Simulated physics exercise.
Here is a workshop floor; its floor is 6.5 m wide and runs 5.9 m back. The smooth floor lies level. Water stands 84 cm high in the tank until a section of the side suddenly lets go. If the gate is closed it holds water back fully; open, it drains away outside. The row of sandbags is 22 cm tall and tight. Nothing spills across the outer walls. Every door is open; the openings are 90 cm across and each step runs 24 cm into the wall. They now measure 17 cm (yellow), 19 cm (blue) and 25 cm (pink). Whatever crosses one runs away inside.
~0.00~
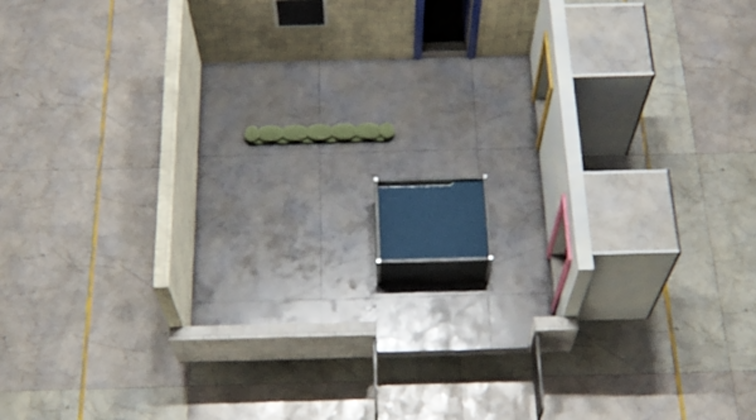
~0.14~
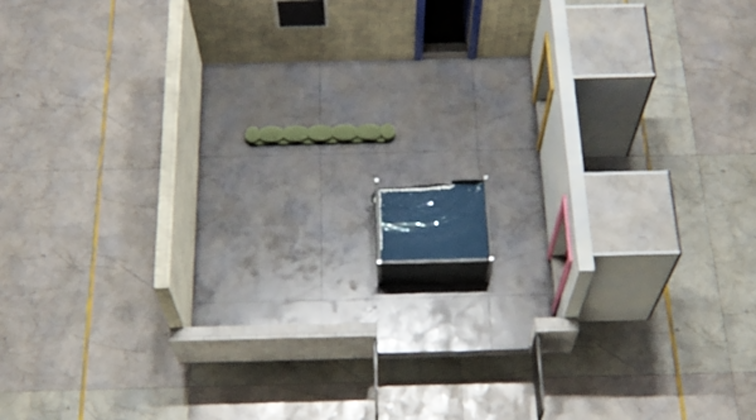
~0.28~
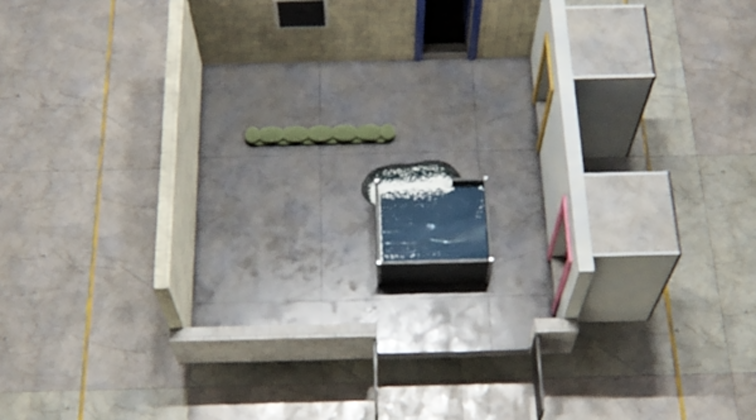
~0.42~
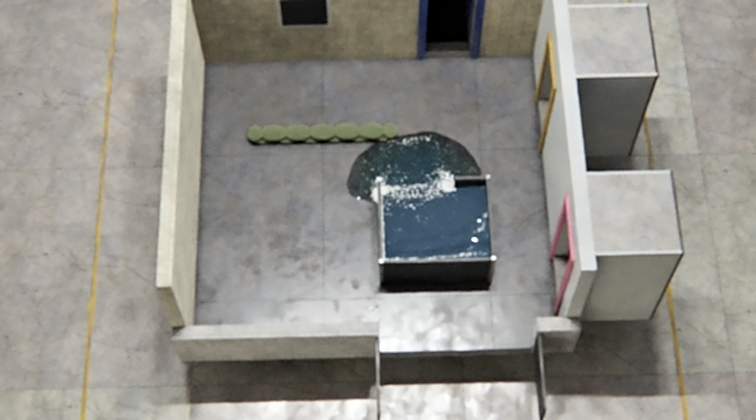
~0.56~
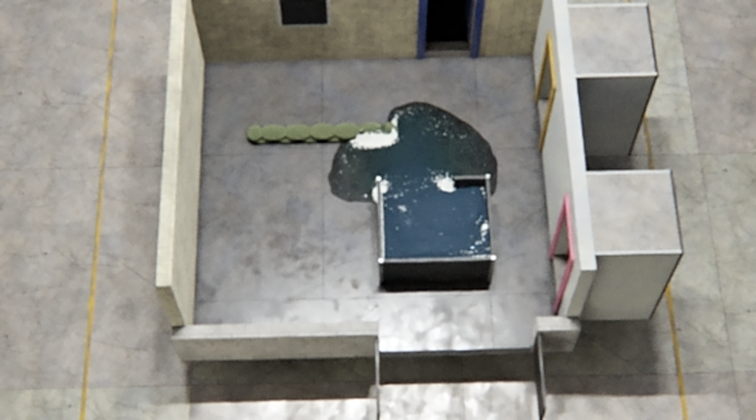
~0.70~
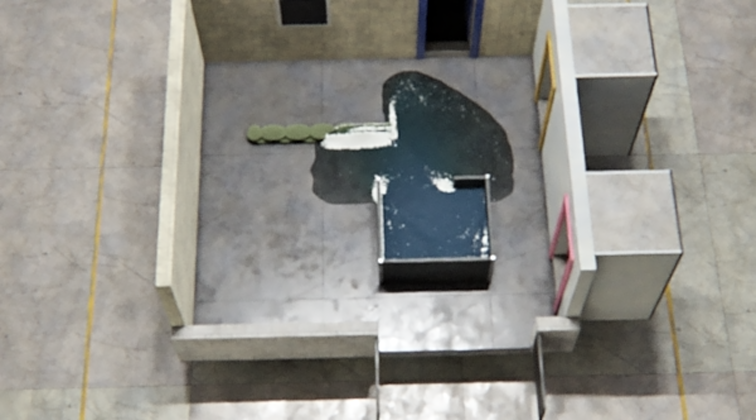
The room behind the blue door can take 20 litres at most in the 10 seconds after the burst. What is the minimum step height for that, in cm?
Close to 30 cm is just enough.
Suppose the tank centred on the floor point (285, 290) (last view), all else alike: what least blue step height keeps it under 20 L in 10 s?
Some 8.0 cm.
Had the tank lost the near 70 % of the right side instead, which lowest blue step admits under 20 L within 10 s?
Then roughly 11.5 cm.
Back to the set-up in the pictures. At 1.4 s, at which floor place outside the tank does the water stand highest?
Around (380, 143).
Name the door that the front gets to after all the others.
Last comes the pink one.
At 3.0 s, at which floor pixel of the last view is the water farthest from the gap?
Near (204, 68).
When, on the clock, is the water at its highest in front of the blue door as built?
Around 1.6 s.
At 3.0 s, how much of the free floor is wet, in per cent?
About 55 per cent.
After 1.4 s water covers 35 % of the floor, deepest (46 cm) near (380, 143); 31 cm at the blue door, 16 litres in over its 19 cm step.
After 3.0 s water covers 55 % of the floor, deepest (32 cm) near (533, 60); 23 cm at the blue door, 112 litres in over its 19 cm step.
After 10.0 s water covers 95 % of the floor, deepest (12 cm) near (559, 334); 7 cm at the blue door, 119 litres in over its 19 cm step.
At the blue door as built, the water arrived by 0.9 s and peaked near 34 cm at 1.6 s.
With a step of 25.5 cm, 46 litres would have come in within the 10 s; with 34 cm, 7 litres. So under 20 litres takes about 30 cm.
